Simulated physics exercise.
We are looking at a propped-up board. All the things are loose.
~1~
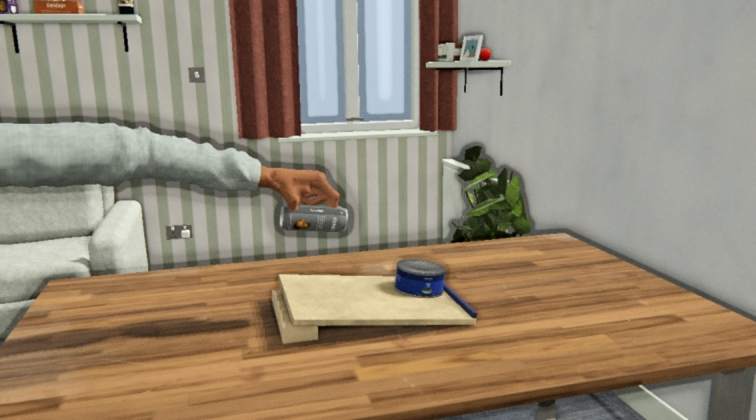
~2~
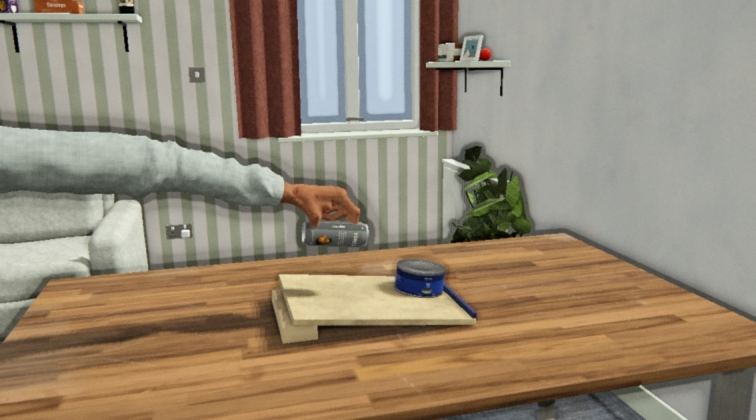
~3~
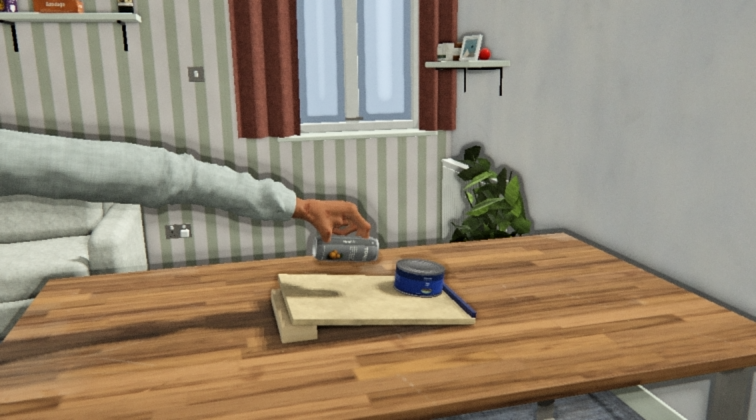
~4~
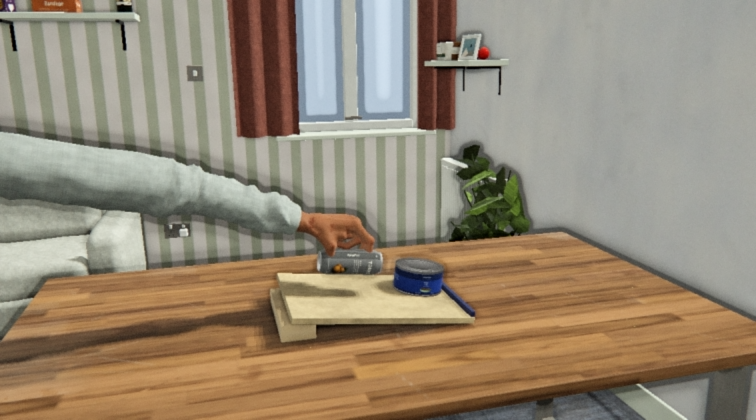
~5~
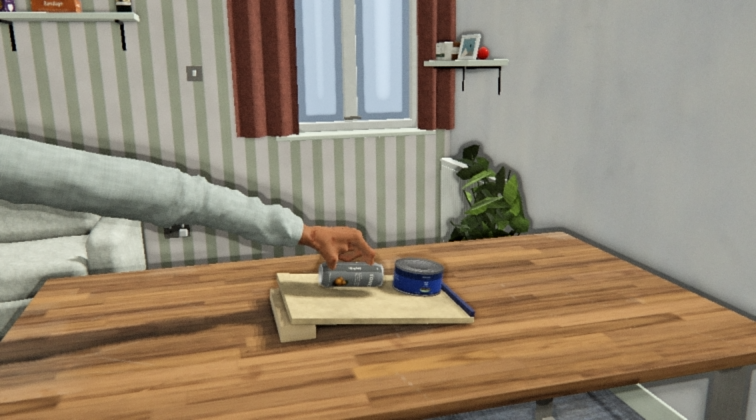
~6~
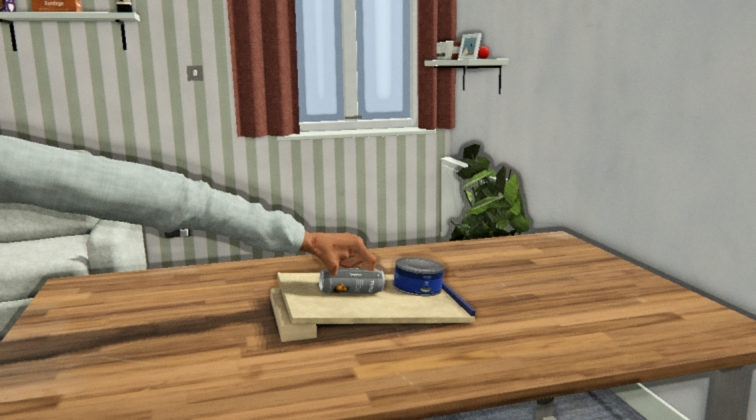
A hand lowers a grey can on its side onto a sloping board beside a blue tub.
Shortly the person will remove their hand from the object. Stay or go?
Fails to move.
Then, 0.20 s later than the last frame, all is still.
Then, 0.40 s later than the last frame, grey can resting near (352, 281).
When it is over, both as before. End places, in pixels of the last picture, grey can near (352, 281). The grey can stays where it is put.
